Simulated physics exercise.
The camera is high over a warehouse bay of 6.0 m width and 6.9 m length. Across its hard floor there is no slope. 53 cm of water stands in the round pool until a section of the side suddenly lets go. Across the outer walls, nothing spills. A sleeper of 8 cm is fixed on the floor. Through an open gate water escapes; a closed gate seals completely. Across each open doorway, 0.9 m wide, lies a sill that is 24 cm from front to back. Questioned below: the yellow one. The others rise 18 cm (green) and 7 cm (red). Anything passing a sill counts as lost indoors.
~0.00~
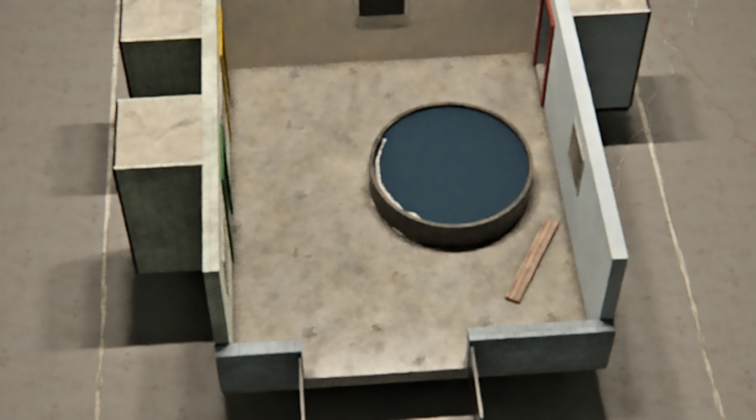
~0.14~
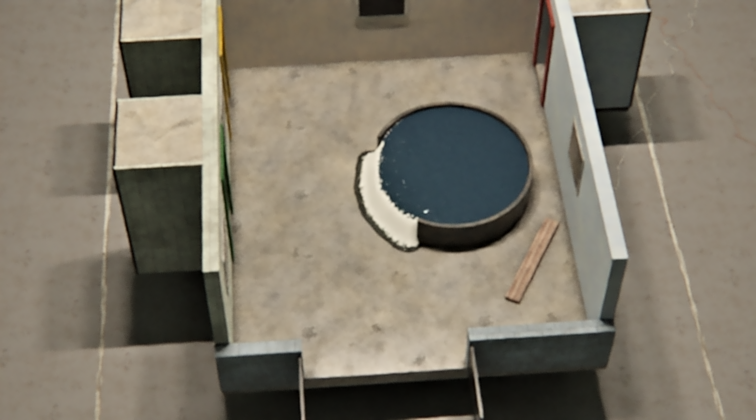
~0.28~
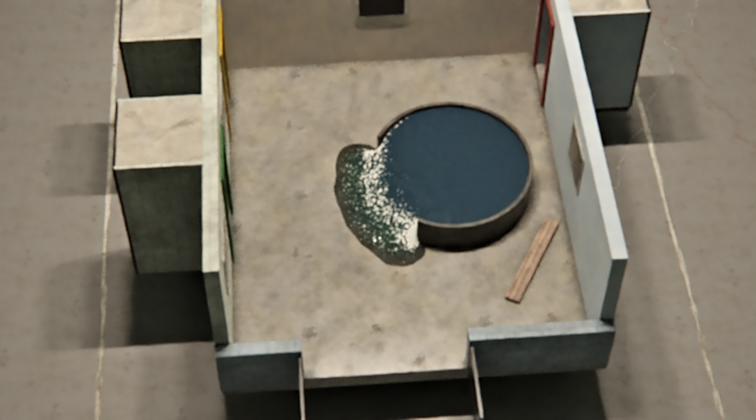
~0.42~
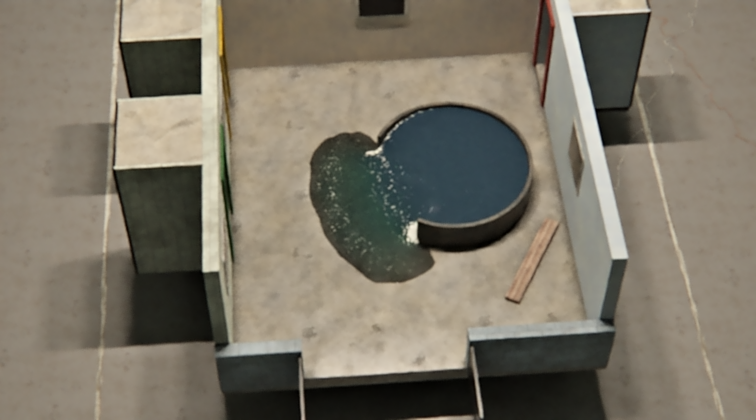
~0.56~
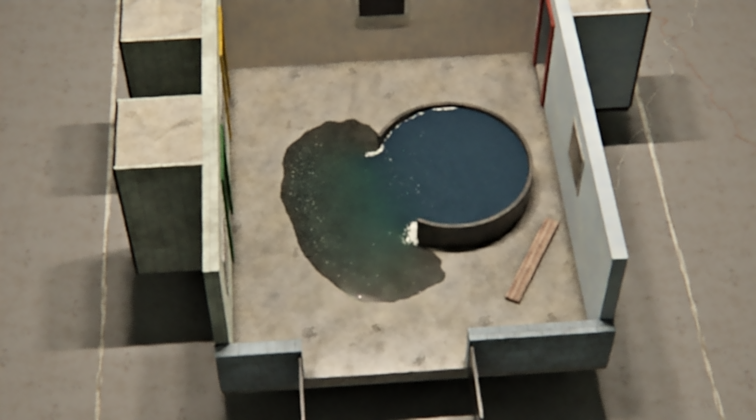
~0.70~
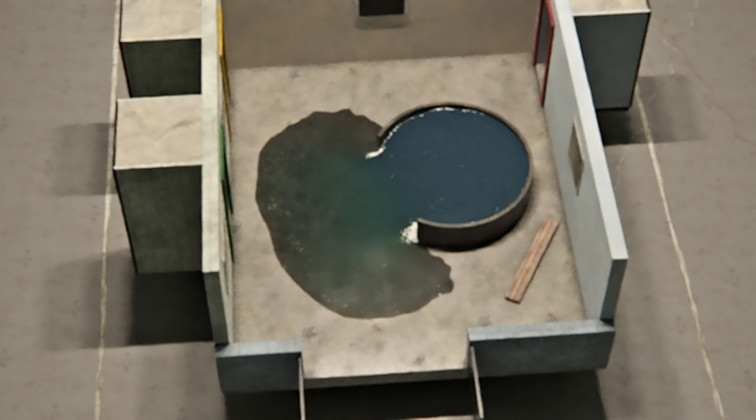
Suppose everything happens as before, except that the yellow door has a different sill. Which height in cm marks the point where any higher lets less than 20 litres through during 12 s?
That point lies near 9.5 cm.
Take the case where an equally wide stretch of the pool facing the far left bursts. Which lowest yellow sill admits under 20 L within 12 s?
Some 29 centimetres.
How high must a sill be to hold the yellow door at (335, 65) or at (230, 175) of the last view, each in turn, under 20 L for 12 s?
In turn: About 5.5 cm, about 21 cm.
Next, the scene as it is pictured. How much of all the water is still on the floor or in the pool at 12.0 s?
About 74 in every hundred.
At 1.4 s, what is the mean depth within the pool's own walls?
Around 36 centimetres.
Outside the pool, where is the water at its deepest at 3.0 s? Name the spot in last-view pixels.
At about pixel (235, 361).
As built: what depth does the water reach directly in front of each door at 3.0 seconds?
The green door has 28 cm, the yellow door 14 cm and the red door 0 cm.
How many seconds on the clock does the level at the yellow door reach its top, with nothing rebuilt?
Around 2.6 seconds.
After 1.4 s water covers 45 % of the floor, deepest (25 cm) near (371, 200); 8 cm at the yellow door, 0 litres in over its 18 cm sill.
After 3.0 s water covers 45 % of the floor, deepest (38 cm) near (235, 361); 14 cm at the yellow door, 0 litres in over its 18 cm sill.
After 12.0 s water covers 100 % of the floor, deepest (12 cm) near (536, 174); 7 cm at the yellow door, 0 litres in over its 18 cm sill.
At the yellow door as built, the water arrived by 1.3 s and peaked near 14 cm at 2.6 s.
Run again over the same 12 s with other heights there, 36 litres in over 8 cm, 11 litres over 10.5 cm. The limit of 20 litres is kept from about 9.5 cm up.
